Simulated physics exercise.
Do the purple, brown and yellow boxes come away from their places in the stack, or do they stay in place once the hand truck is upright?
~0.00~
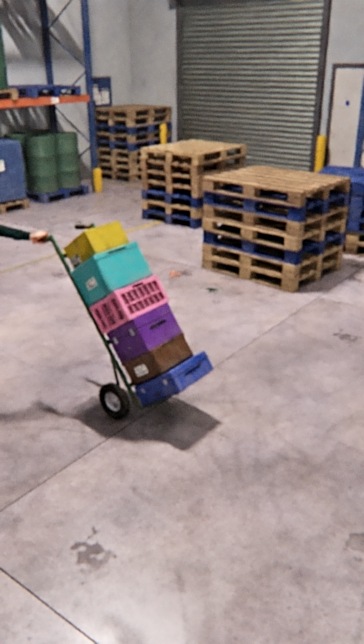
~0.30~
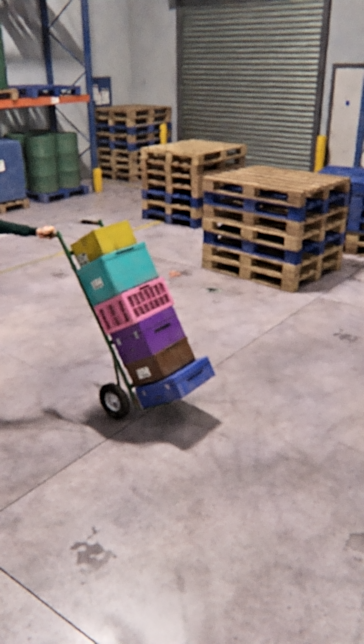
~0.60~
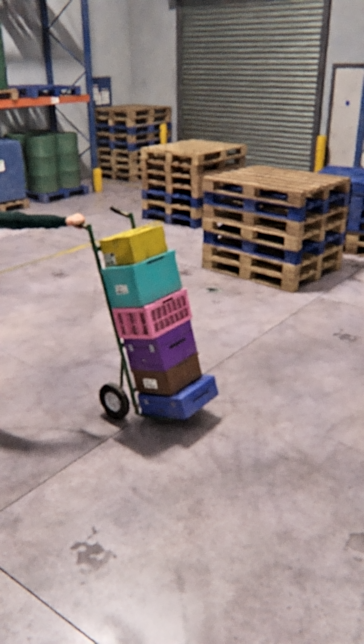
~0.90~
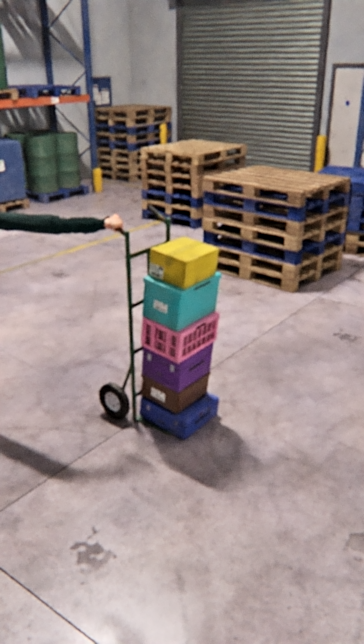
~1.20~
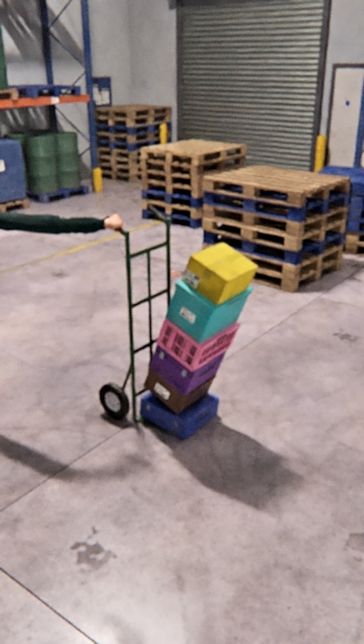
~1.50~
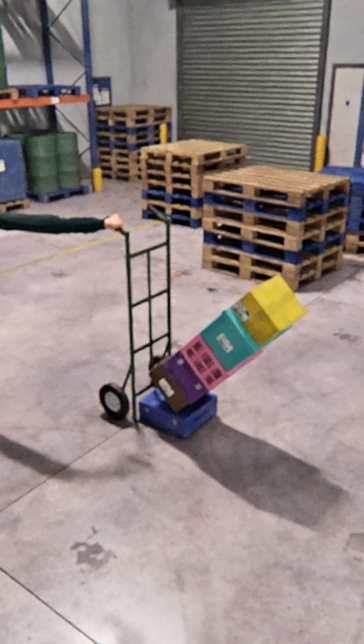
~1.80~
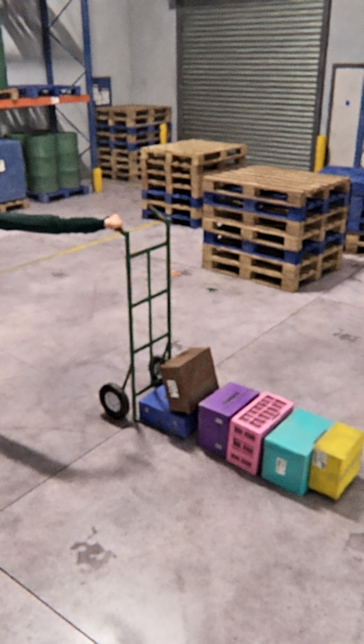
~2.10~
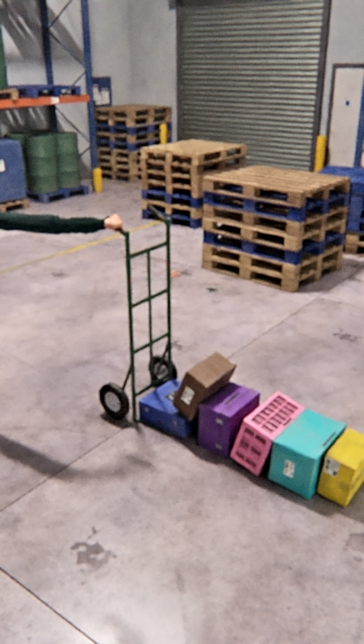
All three come away from their places. The purple and yellow boxes end up on the floor to the right, and the brown one tips over against the blue box at the bottom.
